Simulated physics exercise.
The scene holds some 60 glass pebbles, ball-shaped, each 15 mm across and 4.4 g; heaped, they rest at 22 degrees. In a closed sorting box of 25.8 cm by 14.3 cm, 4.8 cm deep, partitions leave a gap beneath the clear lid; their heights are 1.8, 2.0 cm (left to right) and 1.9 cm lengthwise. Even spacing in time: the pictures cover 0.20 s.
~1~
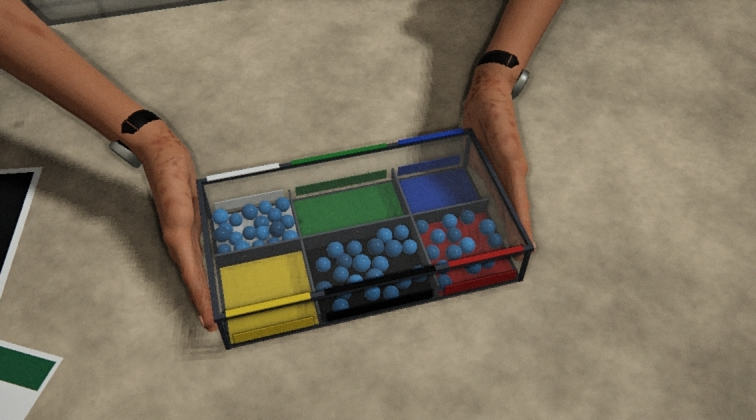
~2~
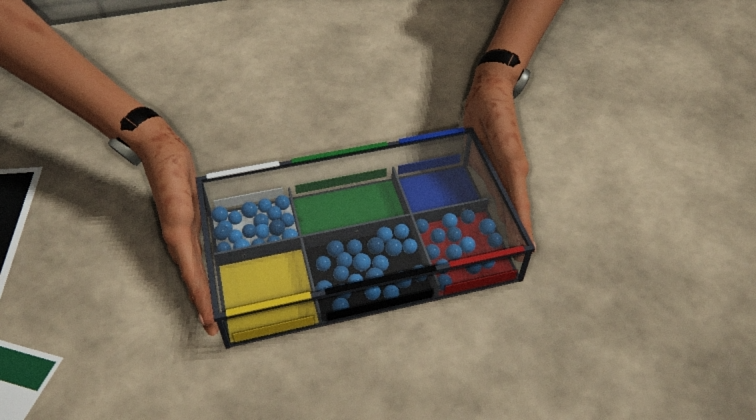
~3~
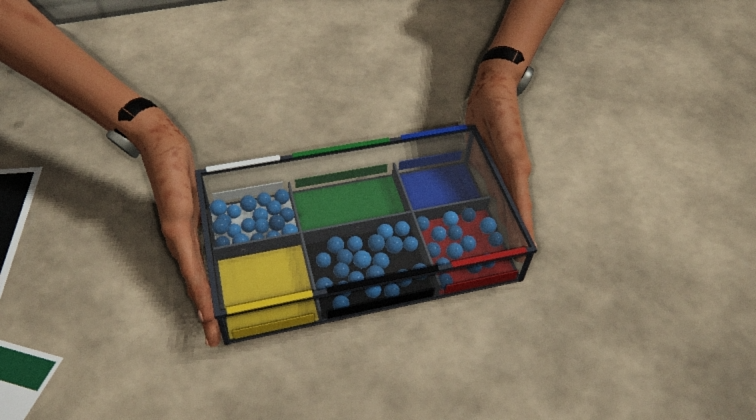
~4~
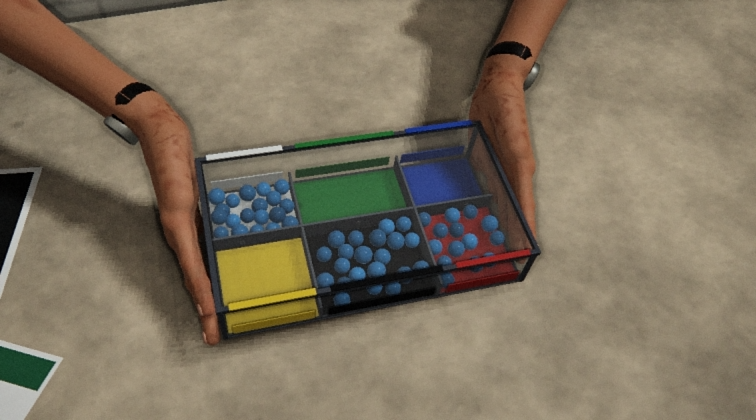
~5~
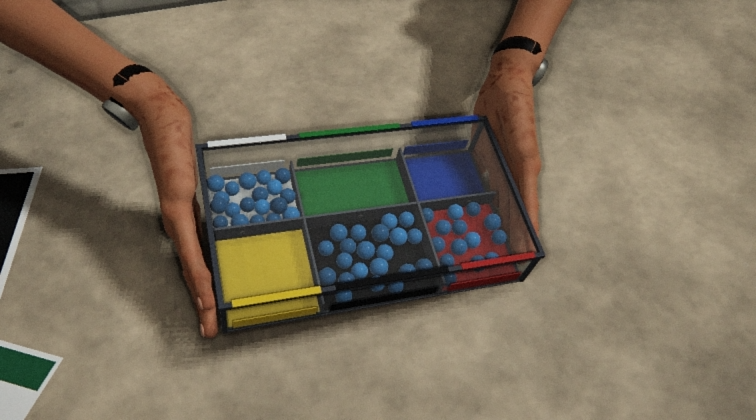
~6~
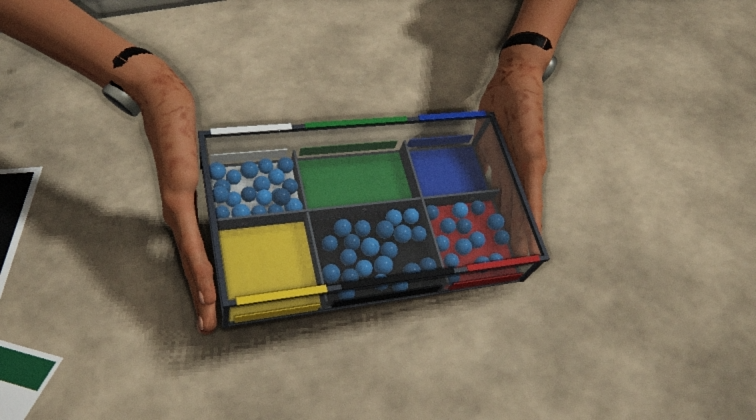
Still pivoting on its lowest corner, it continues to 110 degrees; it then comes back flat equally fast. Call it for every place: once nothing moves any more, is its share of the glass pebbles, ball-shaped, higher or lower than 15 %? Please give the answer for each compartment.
Final shares: Red higher, blue lower, green lower, yellow lower, white lower, black higher.
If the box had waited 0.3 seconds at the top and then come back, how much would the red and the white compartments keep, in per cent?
You'd end up with red at 65 per cent and white at 0 per cent.
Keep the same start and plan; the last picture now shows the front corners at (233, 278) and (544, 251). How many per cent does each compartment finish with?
Result - red: 75 %; blue: 5 %; green: 0 %; yellow: 0 %; white: 0 %; black: 20 %.
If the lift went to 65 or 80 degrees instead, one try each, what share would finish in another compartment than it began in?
15 % and 45 %.
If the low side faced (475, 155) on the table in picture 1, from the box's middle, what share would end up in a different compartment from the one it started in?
Roughly 85 percent of them.
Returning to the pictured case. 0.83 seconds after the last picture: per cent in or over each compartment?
Red 35; blue 0; green 5; yellow 5; white 20; black 35.
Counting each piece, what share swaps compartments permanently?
It works out to about 55 per cent.
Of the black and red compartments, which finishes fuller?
It's the red one that holds more.
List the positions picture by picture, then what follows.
The first picture shows box tilt 0 degrees, front corners at (219, 316) and (528, 247); red 25 %, white 35 %, black 40 %.
The second picture shows box tilt 1 degrees, front corners at (219, 315) and (529, 247).
The third picture shows box tilt 3 degrees, front corners at (220, 312) and (531, 248), lowest corner right front.
The fourth picture shows box tilt 7 degrees, front corners at (221, 308) and (535, 251), lowest corner right front.
The fifth picture shows box tilt 12 degrees, front corners at (224, 305) and (539, 254), lowest corner right front.
The sixth picture shows box tilt 16 degrees, front corners at (228, 302) and (543, 257), lowest corner right front; red 25 %, white 35 %, black 40 %.
Then, 0.83 s after the last picture, tilt 110 degrees; red 35 %, green 5 %, yellow 5 %, white 20 %, black 35 %.
Then, 1.39 s after the last picture, tilt 49 degrees; red 60 %, black 40 %.
Then, 2.01 s after the last picture, tilt 0 degrees; red 60 %, black 40 %.
In the end, red 60 %, blue 0 %, green 0 %, yellow 0 %, white 0 %, black 40 %.
